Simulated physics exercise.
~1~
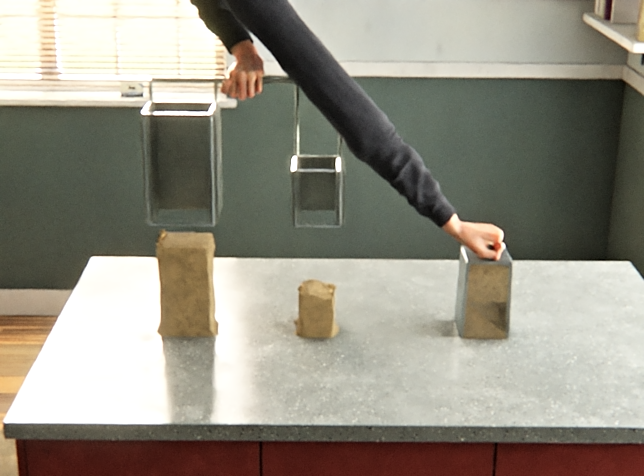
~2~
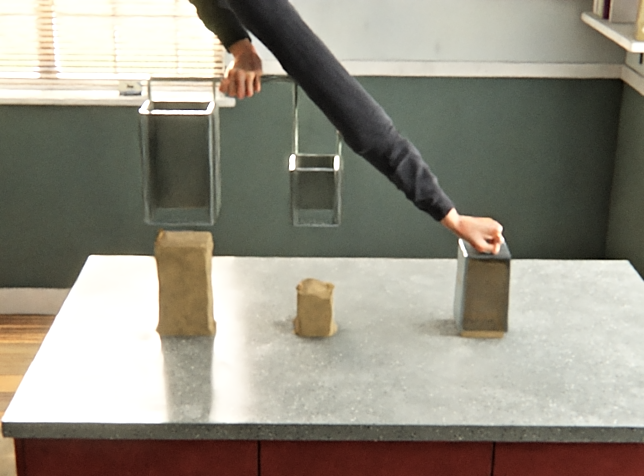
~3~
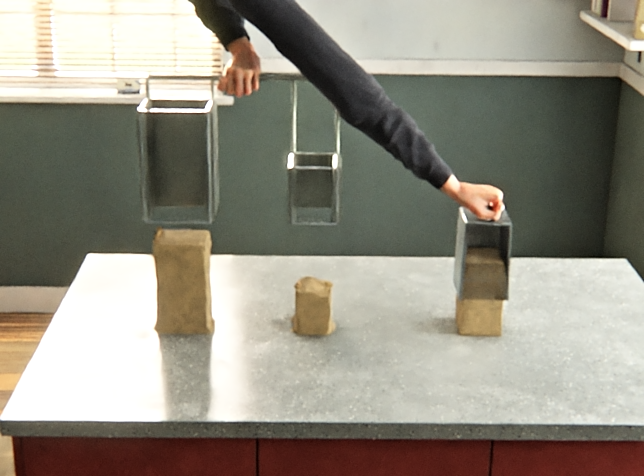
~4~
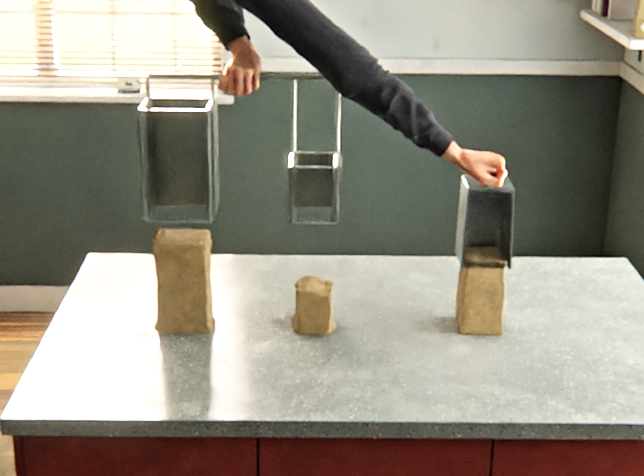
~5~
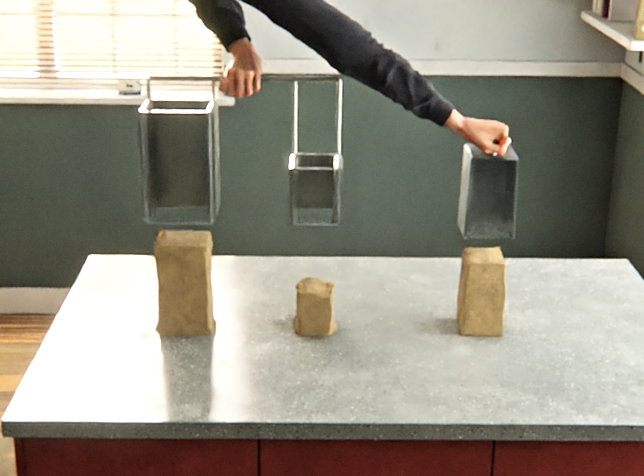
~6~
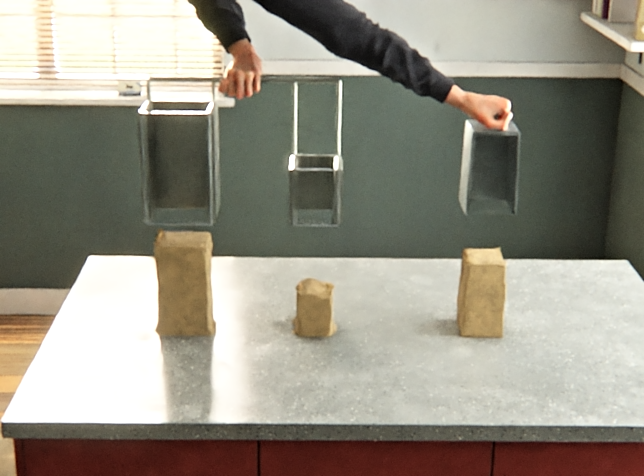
The footage shows a hand lifting a metal tin straight up from the right side of a grey tabletop, gradually uncovering an upright block of damp sand that stays standing beside two others, while another hand holds a pair of open containers above those.
